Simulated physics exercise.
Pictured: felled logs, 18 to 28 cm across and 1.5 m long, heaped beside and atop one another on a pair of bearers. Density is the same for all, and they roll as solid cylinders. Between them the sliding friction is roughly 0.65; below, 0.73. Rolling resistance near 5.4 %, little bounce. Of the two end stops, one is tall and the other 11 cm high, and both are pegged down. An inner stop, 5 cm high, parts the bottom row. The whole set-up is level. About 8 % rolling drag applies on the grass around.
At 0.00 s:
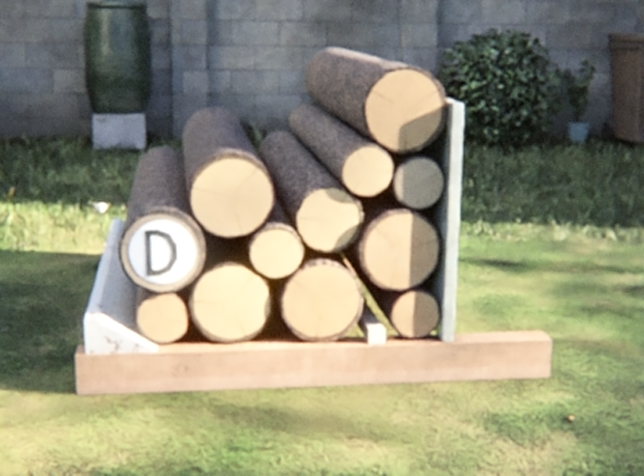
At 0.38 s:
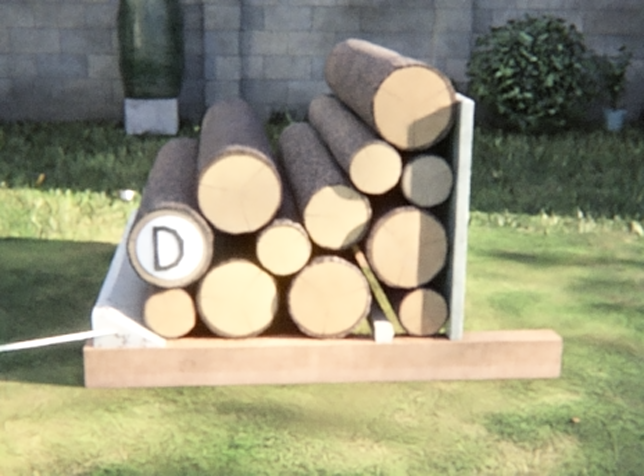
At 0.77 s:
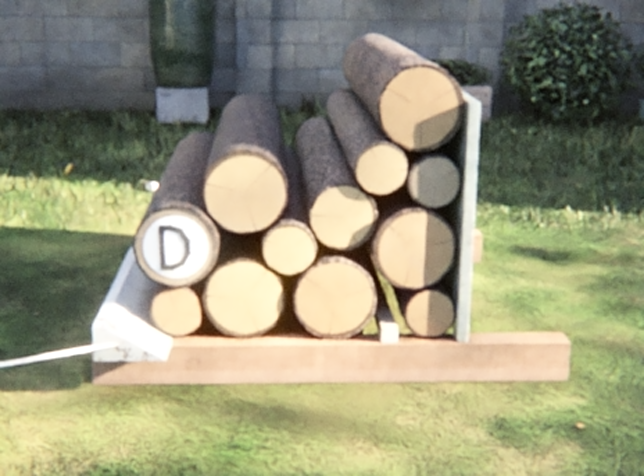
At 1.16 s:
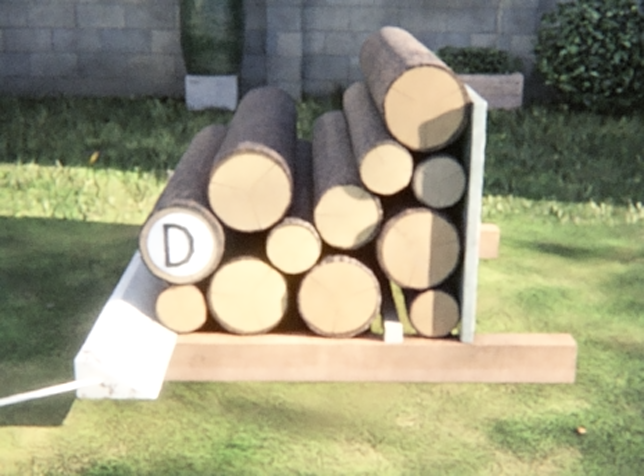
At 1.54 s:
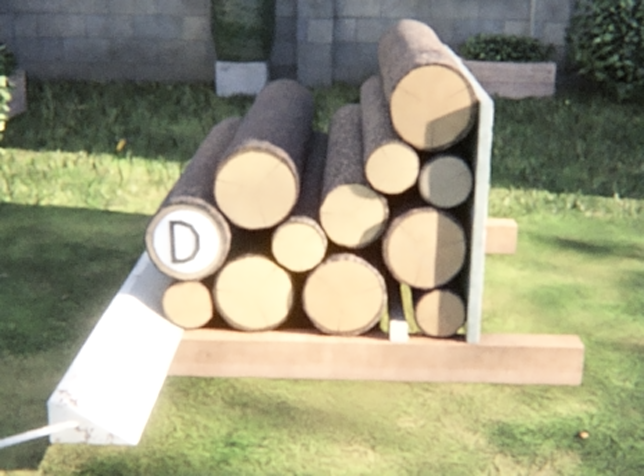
On a lawn, a strap draws the white left stop forward while stacked logs stay still.
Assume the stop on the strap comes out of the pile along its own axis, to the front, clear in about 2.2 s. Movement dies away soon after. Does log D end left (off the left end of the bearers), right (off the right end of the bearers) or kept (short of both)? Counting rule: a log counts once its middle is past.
Log D ends left.
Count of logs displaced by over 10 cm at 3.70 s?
3 by then.
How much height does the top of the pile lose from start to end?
Drop in height: About 5 cm.
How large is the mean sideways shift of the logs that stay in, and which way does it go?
Leftwards, by about 5 cm.
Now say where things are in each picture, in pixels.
In the first frame, 12 logs, 4 on the base, highest (406, 110); D (162, 252); left chock (11 cm) (92, 320); right wall (80 cm) (454, 202); inner batten (5 cm) (377, 329).
The stop on the strap has not moved yet, at (100, 314); the rest still, in the second frame.
The stop on the strap is 14 cm out, at (100, 327); the rest still, in the third frame.
The stop on the strap is 43 cm out, at (83, 361); the rest still; bottom ones (181, 309) (248, 298) (339, 300) (434, 315), in the fourth frame.
The stop on the strap is 72 cm out, at (57, 403); the rest still; D (186, 242), in the fifth frame.
After 3.01 s, 0 now displaced over 10 cm; not one off the ends of the bearers; D 9 cm left.
After 3.70 s, 3 now displaced over 10 cm; 2 off the left end of the bearers; D 50 cm left and 12 cm down.
After 4.63 s, 4 now displaced over 10 cm; 3 off the left end of the bearers; D rolled far off to the left.
At rest by 5.3 s, 4 moved over 10 cm; 3 off the left end of the bearers; D rolled far off to the left; top of the pile 99 cm high, from 1.0 m.
